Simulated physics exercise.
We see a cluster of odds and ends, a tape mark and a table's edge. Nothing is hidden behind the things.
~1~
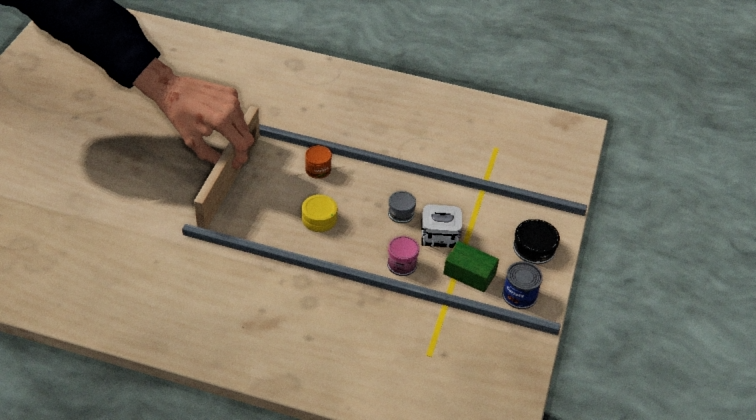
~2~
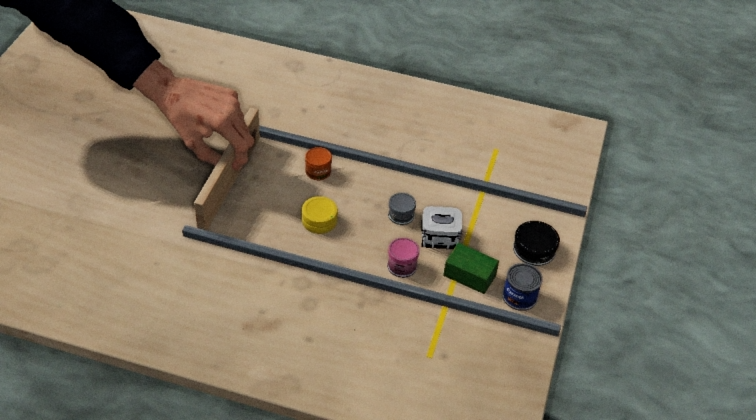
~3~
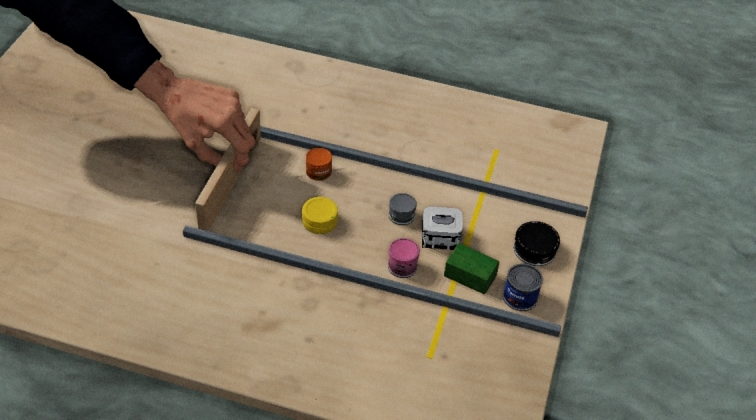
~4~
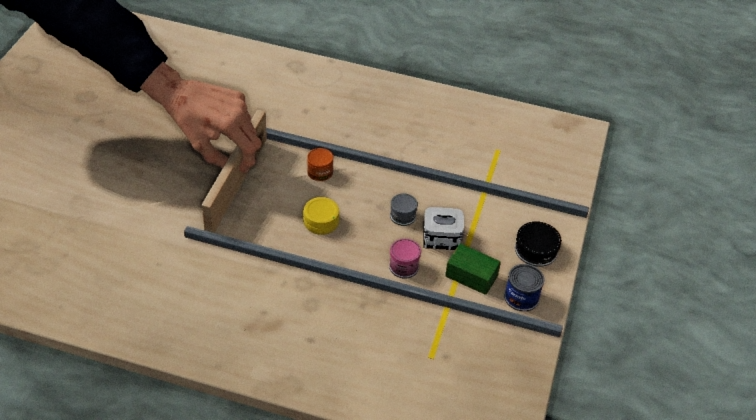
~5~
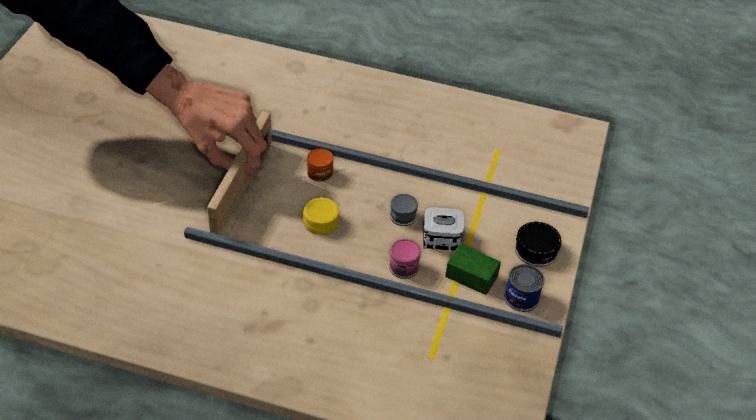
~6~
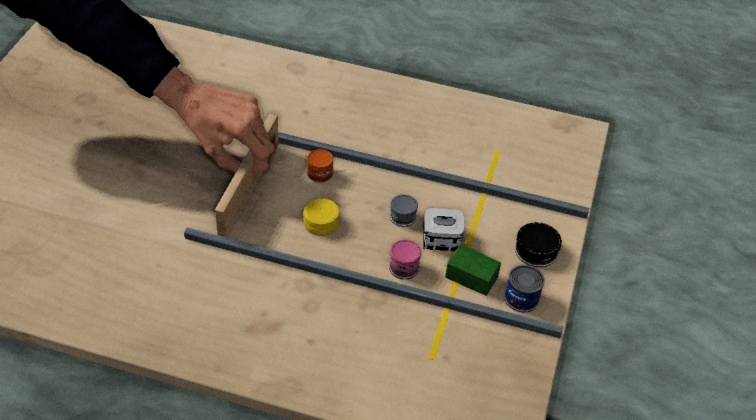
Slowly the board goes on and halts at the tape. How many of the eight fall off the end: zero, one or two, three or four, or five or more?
The number that fall off is zero.
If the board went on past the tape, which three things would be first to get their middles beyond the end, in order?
They are the blue tin, then the black tin, then the green block.
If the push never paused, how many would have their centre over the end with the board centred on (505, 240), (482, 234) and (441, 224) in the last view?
It would be 2, 0 and 0.
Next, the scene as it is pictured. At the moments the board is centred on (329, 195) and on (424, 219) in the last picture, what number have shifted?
At the one place 2, at the other 5.
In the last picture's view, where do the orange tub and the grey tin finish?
The orange tub at (492, 209), the grey tin at (485, 231).
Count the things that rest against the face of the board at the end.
That makes 4.
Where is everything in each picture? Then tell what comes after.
In the first picture, black tin (536, 242); blue tin (522, 286); green block (471, 267); board (229, 167); tape (466, 242).
In the second picture, blue tin (522, 287); white case (441, 228).
In the third picture, green block (472, 269); orange tub (319, 164).
In the fourth picture, black tin (538, 244); yellow lid (321, 216).
In the fifth picture, blue tin (524, 288); board (241, 172).
In the sixth picture, black tin (538, 245); blue tin (524, 288); green block (473, 270); board (249, 175); tape (468, 245).
Early on, none off yet; black tin at rest near (538, 245); blue tin at rest near (524, 288); green block at rest near (473, 270).
Finally, the number that fall off is zero.
